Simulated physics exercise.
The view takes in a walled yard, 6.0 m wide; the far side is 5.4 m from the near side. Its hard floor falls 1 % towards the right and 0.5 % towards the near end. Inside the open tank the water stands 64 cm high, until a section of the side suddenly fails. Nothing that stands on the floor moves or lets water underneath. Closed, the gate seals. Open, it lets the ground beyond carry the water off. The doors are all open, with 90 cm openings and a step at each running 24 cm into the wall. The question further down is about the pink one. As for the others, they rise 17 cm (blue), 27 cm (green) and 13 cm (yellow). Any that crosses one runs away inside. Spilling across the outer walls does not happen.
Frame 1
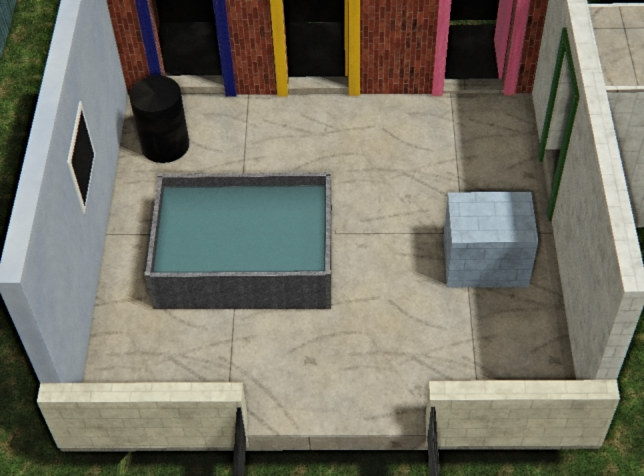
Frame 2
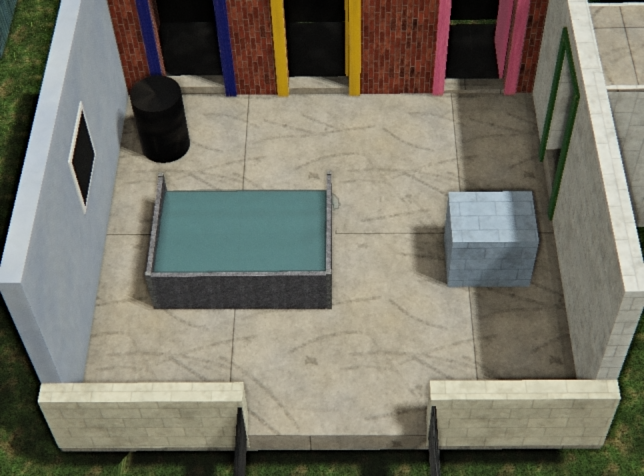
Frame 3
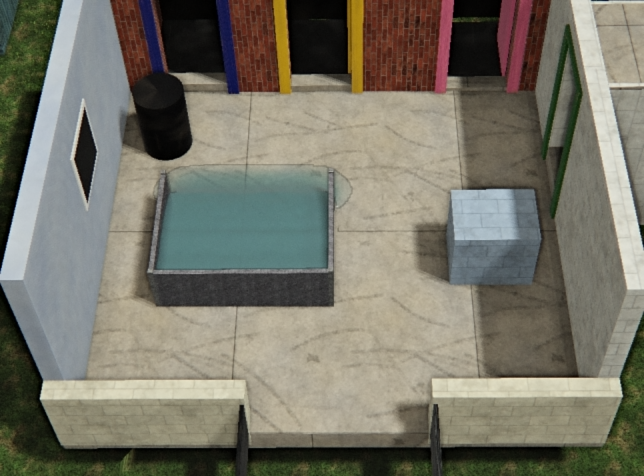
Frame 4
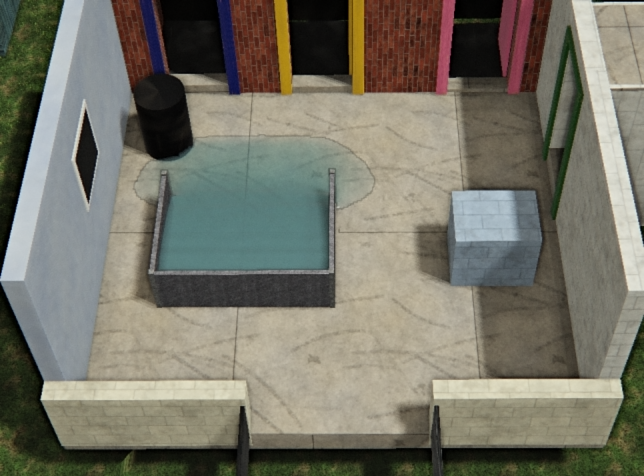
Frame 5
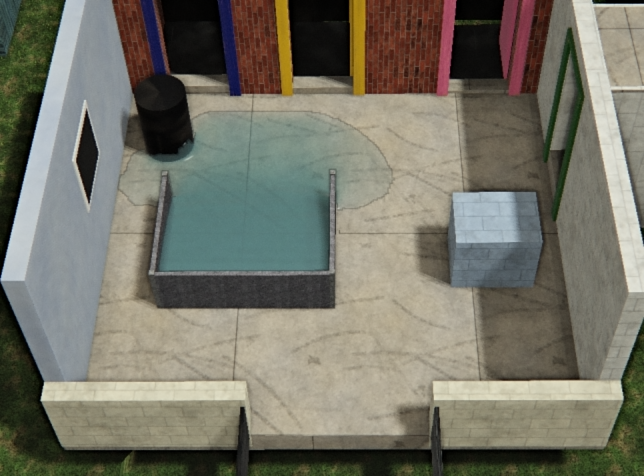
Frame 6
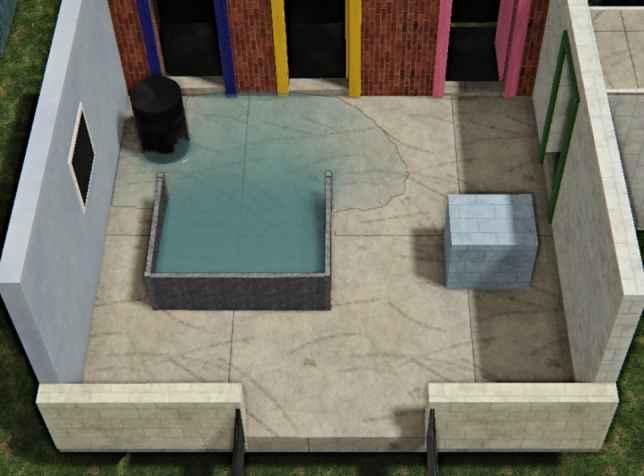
Water poured out of the open tank when its far side gave way, then spread across the yard floor, reaching around the black barrel and back toward the brick wall with the coloured doorways.
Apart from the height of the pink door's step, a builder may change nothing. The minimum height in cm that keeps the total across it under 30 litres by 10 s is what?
It is close to 9 cm.
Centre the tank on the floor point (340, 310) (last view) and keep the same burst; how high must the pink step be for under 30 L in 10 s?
A minimum of about 16 cm.
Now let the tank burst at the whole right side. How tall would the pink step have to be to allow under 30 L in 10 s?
Then roughly 19 cm.
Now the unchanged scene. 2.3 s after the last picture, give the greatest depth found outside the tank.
Roughly 30 cm.
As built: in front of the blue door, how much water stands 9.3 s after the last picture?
About 1.0 cm.
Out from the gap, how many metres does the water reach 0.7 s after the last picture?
Front distance: Approx. 3.4 m.
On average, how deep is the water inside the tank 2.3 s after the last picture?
On average, around 11 cm.
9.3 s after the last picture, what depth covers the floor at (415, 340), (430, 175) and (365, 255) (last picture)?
Going through the spots in order gives 6, 9 and 5 centimetres.
Then, 0.7 s after the last picture water covers 30 % of the floor, deepest (44 cm) near (250, 104); it has not reached the pink door.
Then, 2.3 s after the last picture water covers 45 % of the floor, deepest (30 cm) near (531, 104); 8 cm at the pink door, 3 litres in over its 7 cm step.
Then, 9.3 s after the last picture water covers 95 % of the floor, deepest (14 cm) near (577, 420); 8 cm at the pink door, 58 litres in over its 7 cm step.
At the pink door as built, the water peaked near 12 cm, 7.5 s after the last picture.
Run again over the same 10 s with other heights there, 50 litres in over 7.5 cm, 19 litres over 10 cm. The limit of 30 litres is kept from about 9 cm up.
